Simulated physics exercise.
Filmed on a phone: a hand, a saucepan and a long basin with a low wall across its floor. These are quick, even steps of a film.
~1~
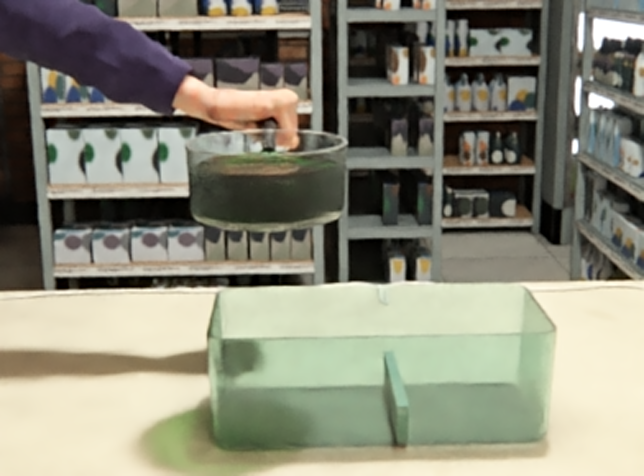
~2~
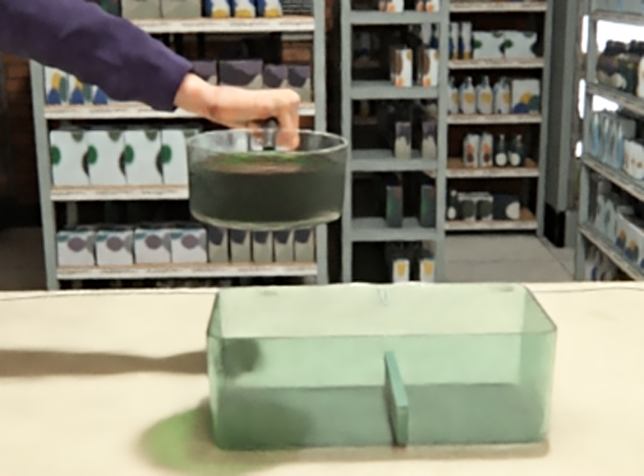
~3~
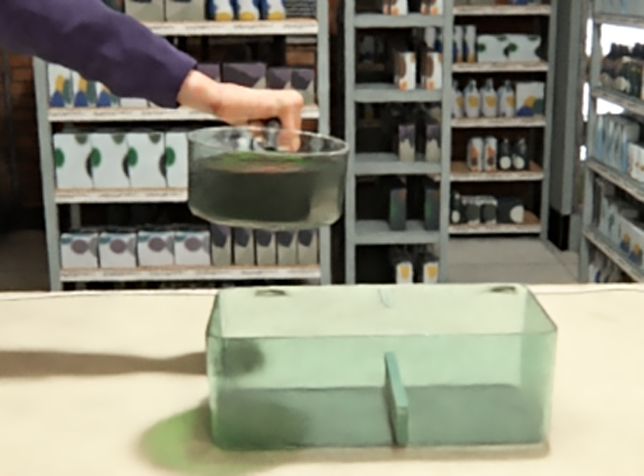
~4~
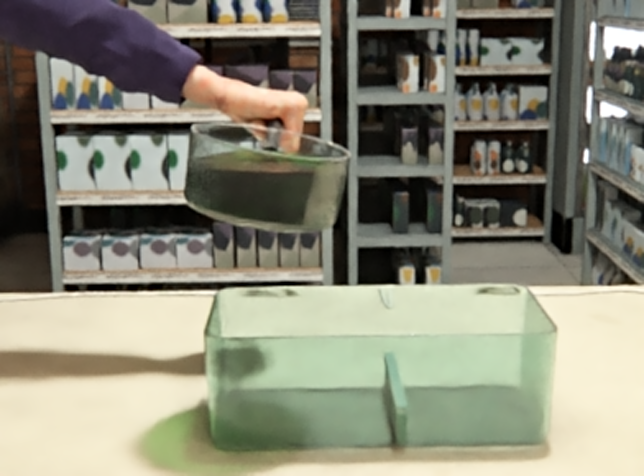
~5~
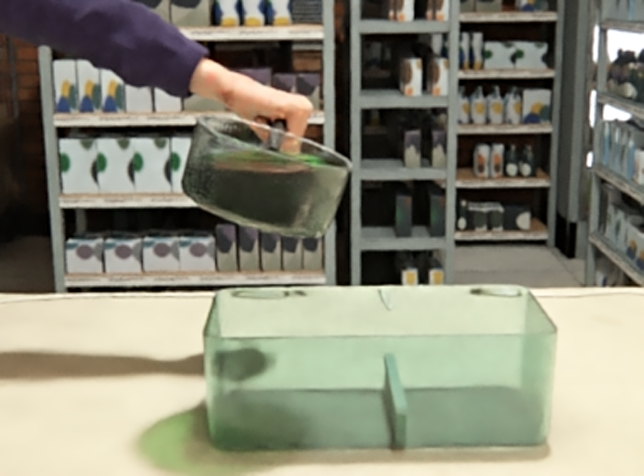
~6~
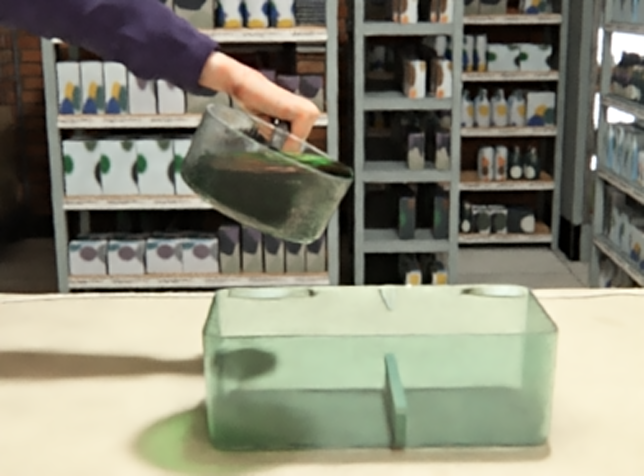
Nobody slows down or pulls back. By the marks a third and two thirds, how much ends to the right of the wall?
The share right of the wall is from a third to two thirds.
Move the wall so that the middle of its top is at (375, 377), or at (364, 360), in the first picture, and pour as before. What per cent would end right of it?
Near 70 % and 80 %.
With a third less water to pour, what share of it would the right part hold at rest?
About 35 per cent.
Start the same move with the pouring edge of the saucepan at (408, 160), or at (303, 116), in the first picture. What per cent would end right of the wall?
The first gives 90 %, the second 15 %.
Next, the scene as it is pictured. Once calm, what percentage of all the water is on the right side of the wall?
Some 55 per cent.
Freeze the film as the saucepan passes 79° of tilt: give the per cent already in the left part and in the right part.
Left: 5 %. Right: 20 %.
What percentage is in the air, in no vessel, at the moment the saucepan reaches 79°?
About 40 per cent.
A moment on, the tilt is 79° and 39 per cent is still to pour, 3 is left of the wall and 19 right of it.
Next, the tilt is 95° and 11 per cent is still to pour, 26 is left of the wall and 55 right of it.
Then the tilt is 95° and 3 per cent is still to pour, 40 is left of the wall and 54 right of it.
Later the tilt is 95° and 1 per cent is still to pour, 44 is left of the wall and 55 right of it.
Finally, 45 per cent lies left of the wall, 55 right of it and 1 outside.
